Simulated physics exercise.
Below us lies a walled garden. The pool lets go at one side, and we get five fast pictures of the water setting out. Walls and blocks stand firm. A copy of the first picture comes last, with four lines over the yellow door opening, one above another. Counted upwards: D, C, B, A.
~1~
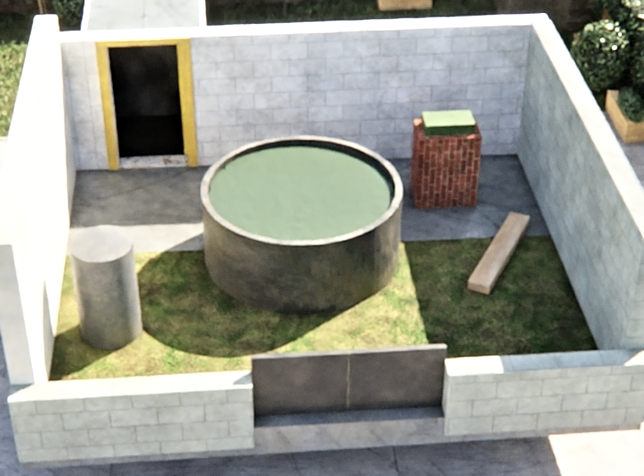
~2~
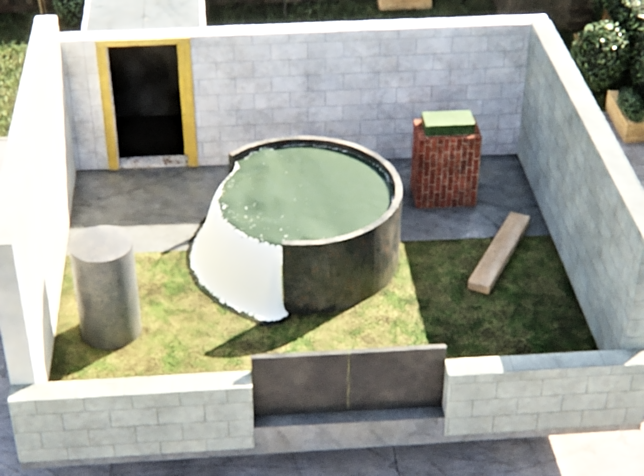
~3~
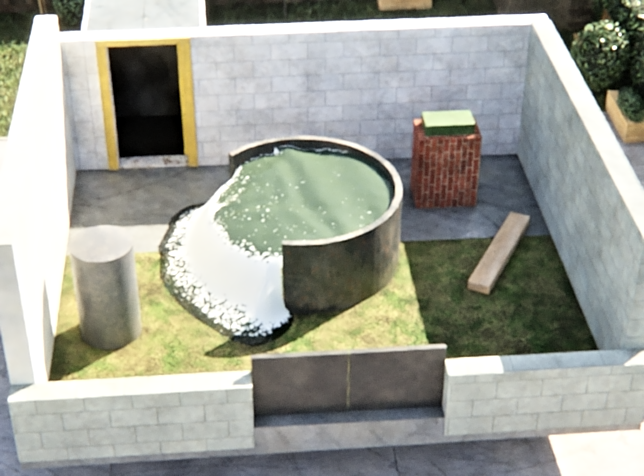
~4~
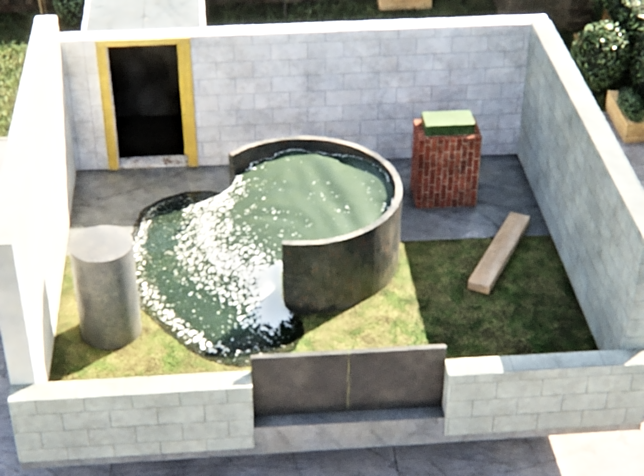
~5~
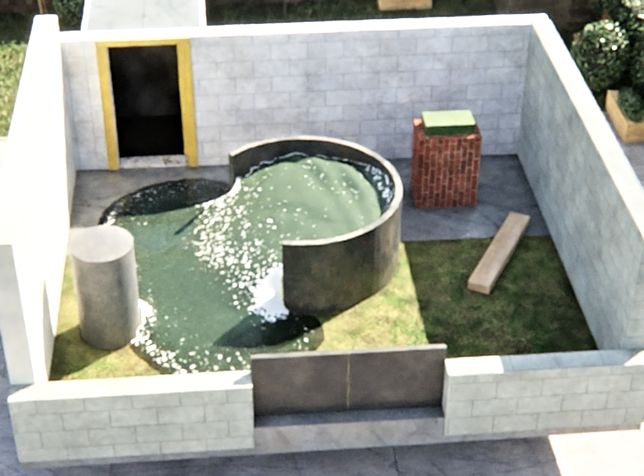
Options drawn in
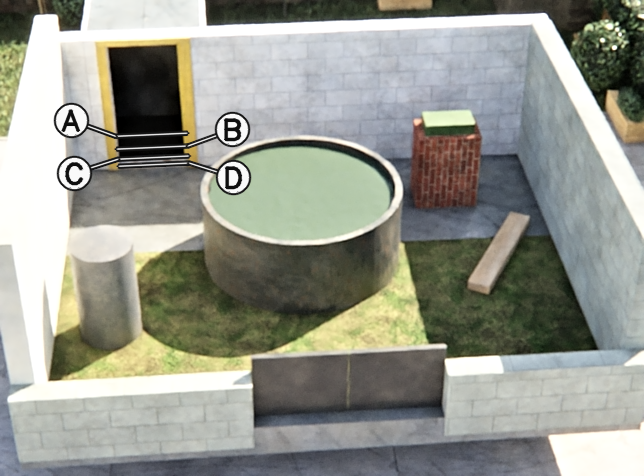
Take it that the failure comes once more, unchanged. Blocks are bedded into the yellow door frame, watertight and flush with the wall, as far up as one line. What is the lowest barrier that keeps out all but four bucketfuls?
It is B.
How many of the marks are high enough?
Two.
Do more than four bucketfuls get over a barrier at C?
Yes, it does.
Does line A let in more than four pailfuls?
No, not at all.
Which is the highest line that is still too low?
C.
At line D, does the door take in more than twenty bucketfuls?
Yes, clearly.
On the marked copy, A at (151, 134); B at (152, 147); C at (153, 157); D at (154, 164); from the bottom up D, C, B, A.
Choosing A, nothing gets over.
Choosing B, a splash gets over, under a bucket.
Choosing C, about 12 bucketfuls get in.
Choosing D, dozens of bucketfuls pour in.
